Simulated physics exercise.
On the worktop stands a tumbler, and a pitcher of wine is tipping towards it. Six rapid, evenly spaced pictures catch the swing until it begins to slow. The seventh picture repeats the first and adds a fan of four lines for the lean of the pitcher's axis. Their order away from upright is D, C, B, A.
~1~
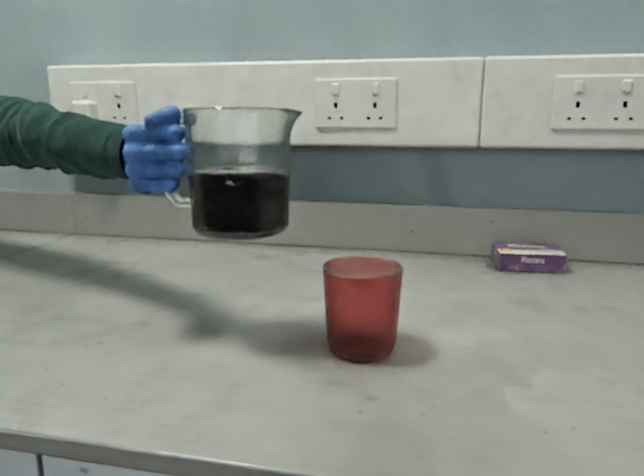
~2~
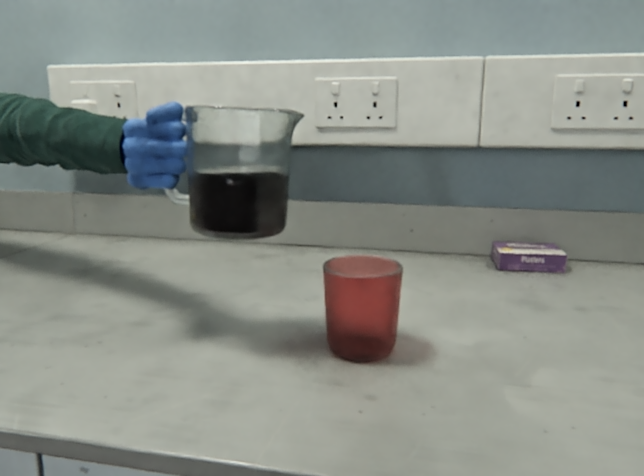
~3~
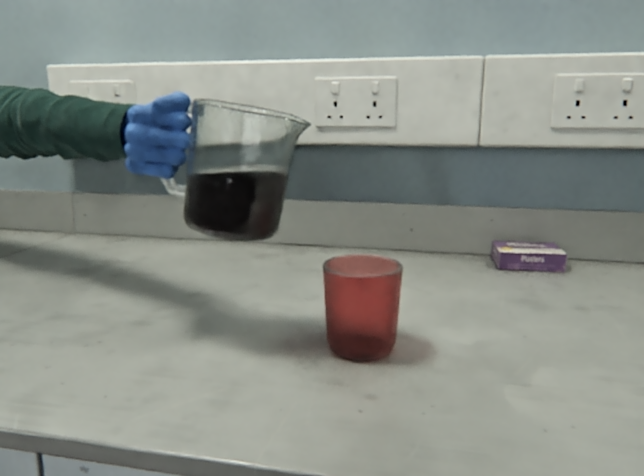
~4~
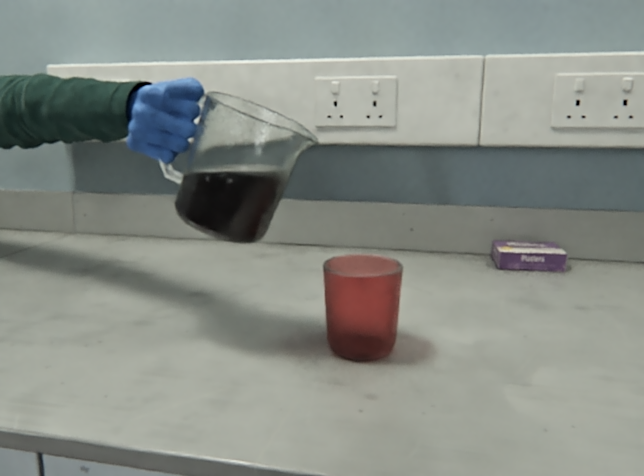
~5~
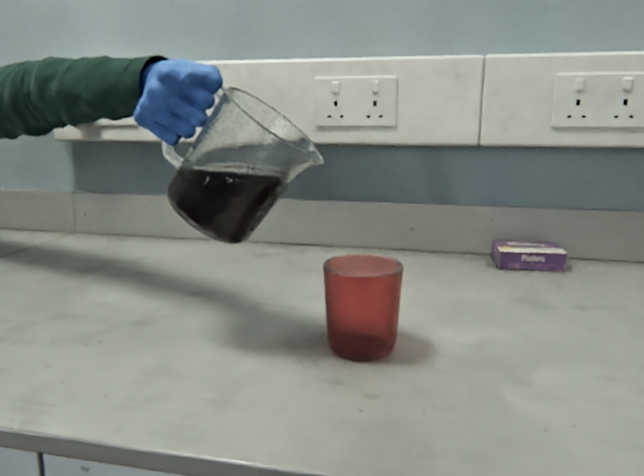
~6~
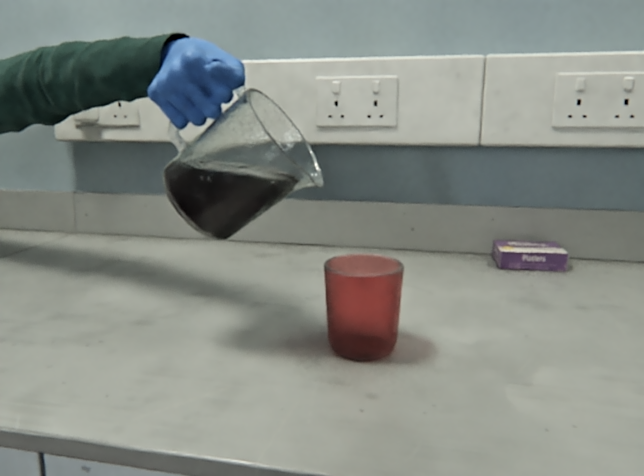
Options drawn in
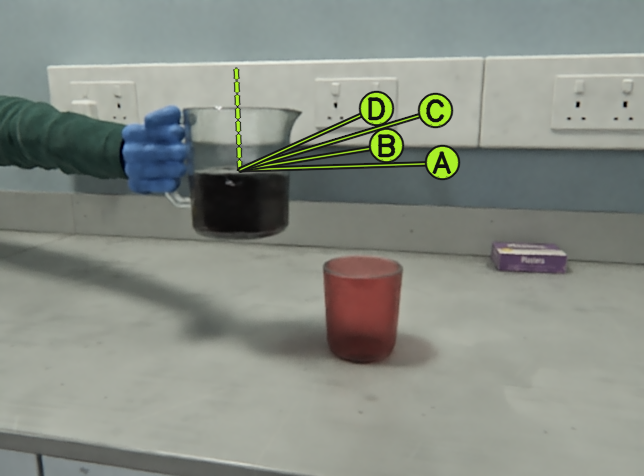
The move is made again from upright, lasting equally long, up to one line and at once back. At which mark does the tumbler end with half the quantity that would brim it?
Take C.
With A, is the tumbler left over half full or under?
Over half.
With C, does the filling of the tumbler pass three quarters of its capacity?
No.
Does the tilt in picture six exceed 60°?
No.
In lime, A at (425, 163); B at (369, 148); C at (419, 115); D at (360, 115).
For mark A, the tumbler ends with about 83 % of what it can hold; 3 % of the wine is spilt.
For mark B, the tumbler ends with about 66 % of what it can hold; 3 % of the wine is spilt.
For mark C, the tumbler ends with about 50 % of what it can hold.
For mark D, the tumbler ends with about 31 % of what it can hold.
